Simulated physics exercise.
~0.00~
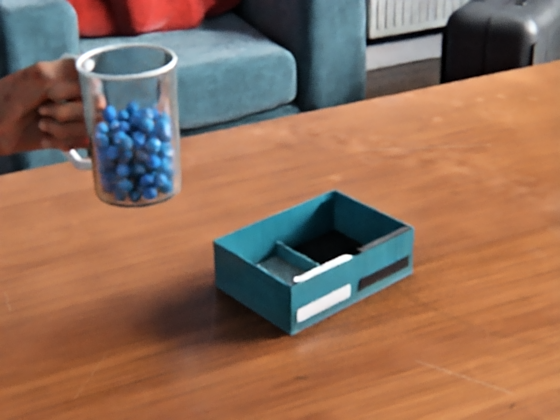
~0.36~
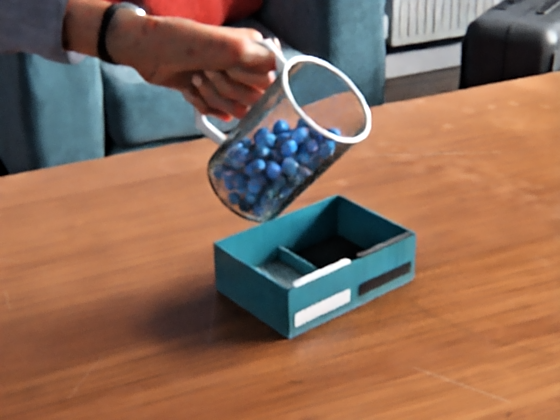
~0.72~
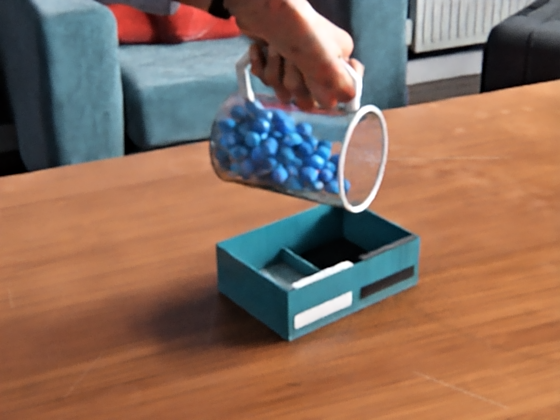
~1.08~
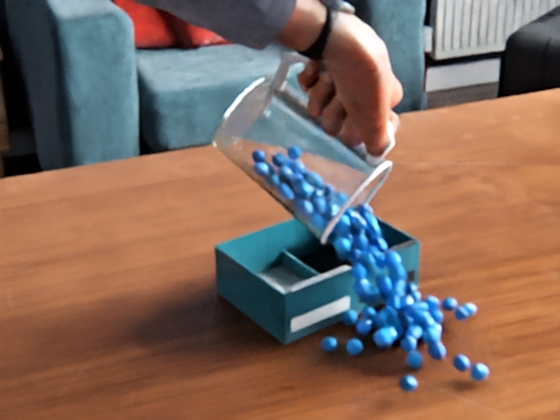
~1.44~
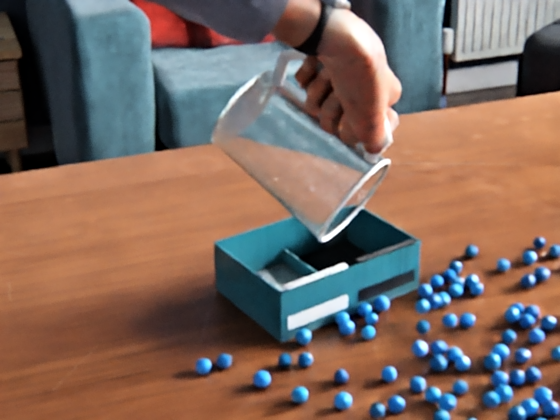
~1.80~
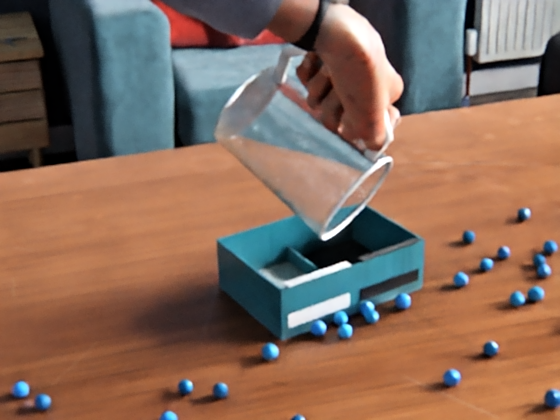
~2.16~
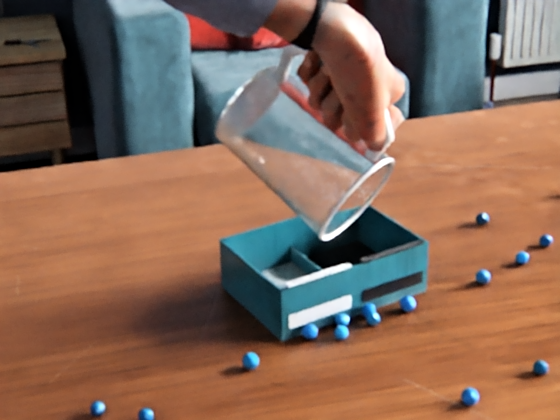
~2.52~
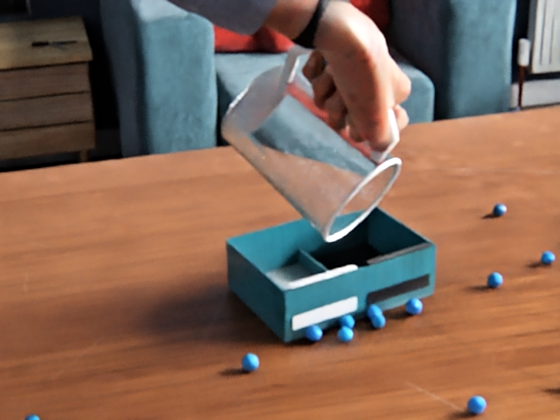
A hand tips a clear cup, spilling blue balls past the teal box onto the table.
